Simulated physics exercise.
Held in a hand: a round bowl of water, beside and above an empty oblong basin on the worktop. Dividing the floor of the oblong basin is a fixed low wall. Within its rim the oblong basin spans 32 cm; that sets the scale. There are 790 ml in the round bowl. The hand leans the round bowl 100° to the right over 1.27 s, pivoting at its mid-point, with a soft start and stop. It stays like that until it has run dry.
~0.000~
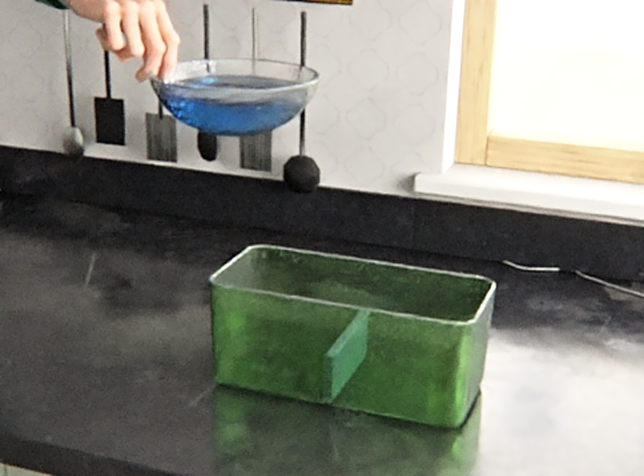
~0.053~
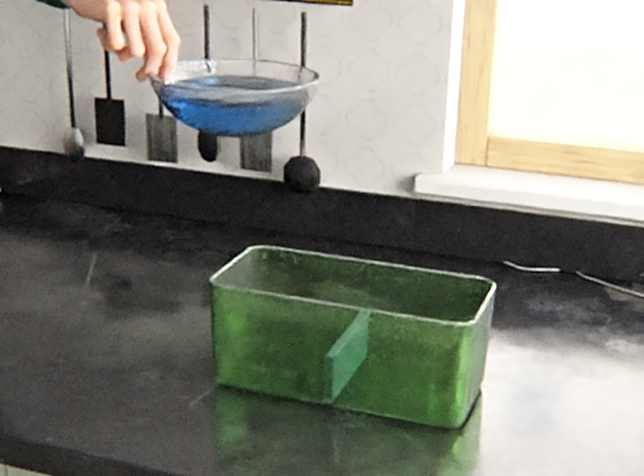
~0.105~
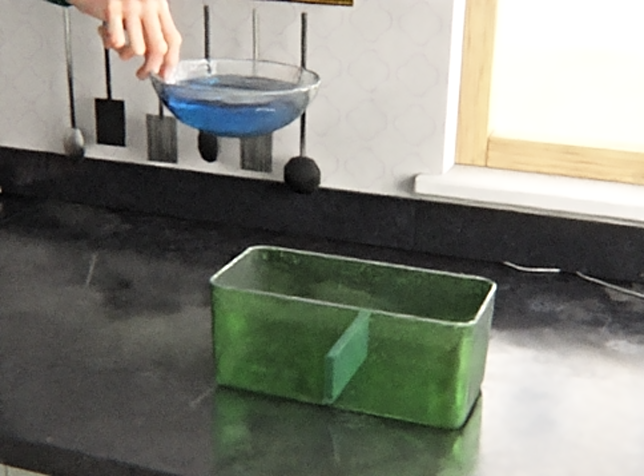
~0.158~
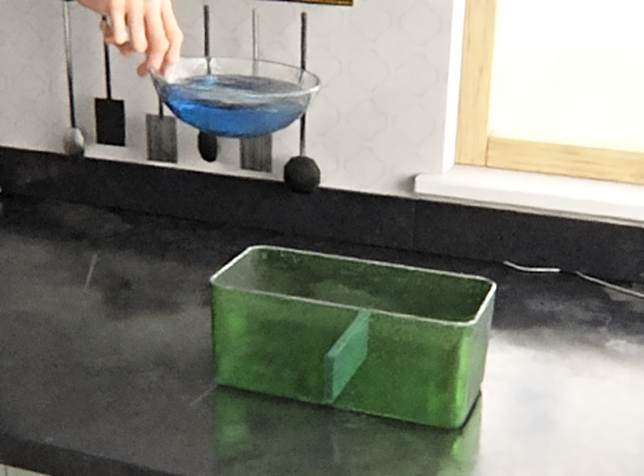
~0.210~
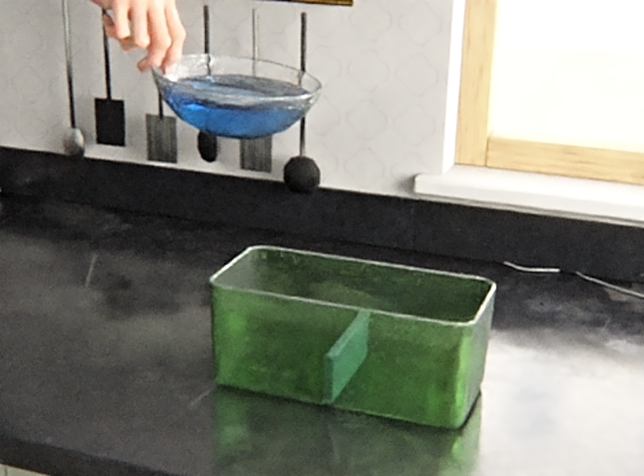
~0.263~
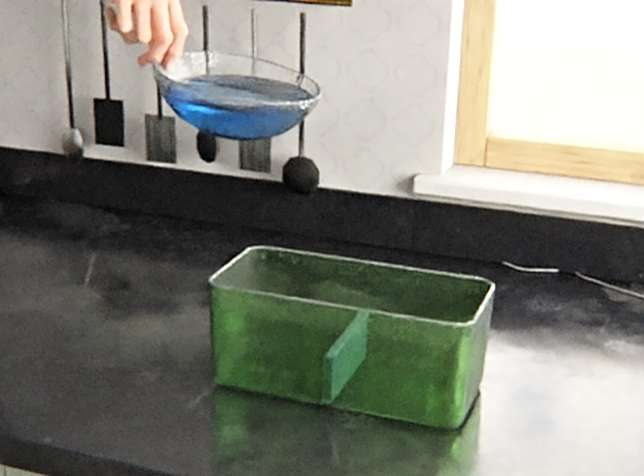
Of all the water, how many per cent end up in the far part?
Roughly 69 per cent.
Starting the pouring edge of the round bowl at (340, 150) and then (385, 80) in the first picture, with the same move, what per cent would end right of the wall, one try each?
Respectively 80 and 90 %.
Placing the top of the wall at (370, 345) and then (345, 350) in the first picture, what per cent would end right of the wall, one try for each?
Result: 45 per cent, then 65 per cent.
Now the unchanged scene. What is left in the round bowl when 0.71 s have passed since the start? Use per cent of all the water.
32 %.
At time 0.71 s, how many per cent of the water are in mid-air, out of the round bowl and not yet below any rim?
Estimate: Some 48 % of the total.
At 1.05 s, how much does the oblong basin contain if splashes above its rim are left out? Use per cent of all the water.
Around 94 parts in a hundred.
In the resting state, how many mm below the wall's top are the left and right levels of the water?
Noted: Left near 48 mm, right near 34 mm.
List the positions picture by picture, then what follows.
It leans 0°; its right rim is at (314, 83); the water meets the walls at (169, 82) and (308, 95); the oblong basin's rim runs from (230, 264) to (485, 303); the wall's top is at (348, 334), in the first frame.
It leans 0°; its right rim is at (314, 84); the water meets the walls at (169, 82) and (308, 96), in the second frame.
It leans 2°; its right rim is at (315, 87); the water meets the walls at (170, 81) and (309, 98), in the third frame.
It leans 4°; its right rim is at (315, 90); the water meets the walls at (171, 80) and (310, 99), in the fourth frame.
It leans 7°; its right rim is at (316, 94); the water meets the walls at (172, 80) and (311, 101), in the fifth frame.
It leans 10°; its right rim is at (316, 100); the water meets the walls at (174, 80) and (312, 102), in the sixth frame.
By 0.71 s the tilt is 60° and 32 per cent is still to pour, 2 is left of the wall and 18 right of it.
By 1.05 s the tilt is 93° and 0 per cent is still to pour, 25 is left of the wall and 69 right of it.
By 1.39 s the tilt is 100° and 0 per cent is still to pour, 28 is left of the wall and 69 right of it.
By 1.77 s the tilt is 100° and 0 per cent is still to pour, 28 is left of the wall and 69 right of it.
At rest 28 per cent lies left of the wall, 69 right of it and 3 outside.
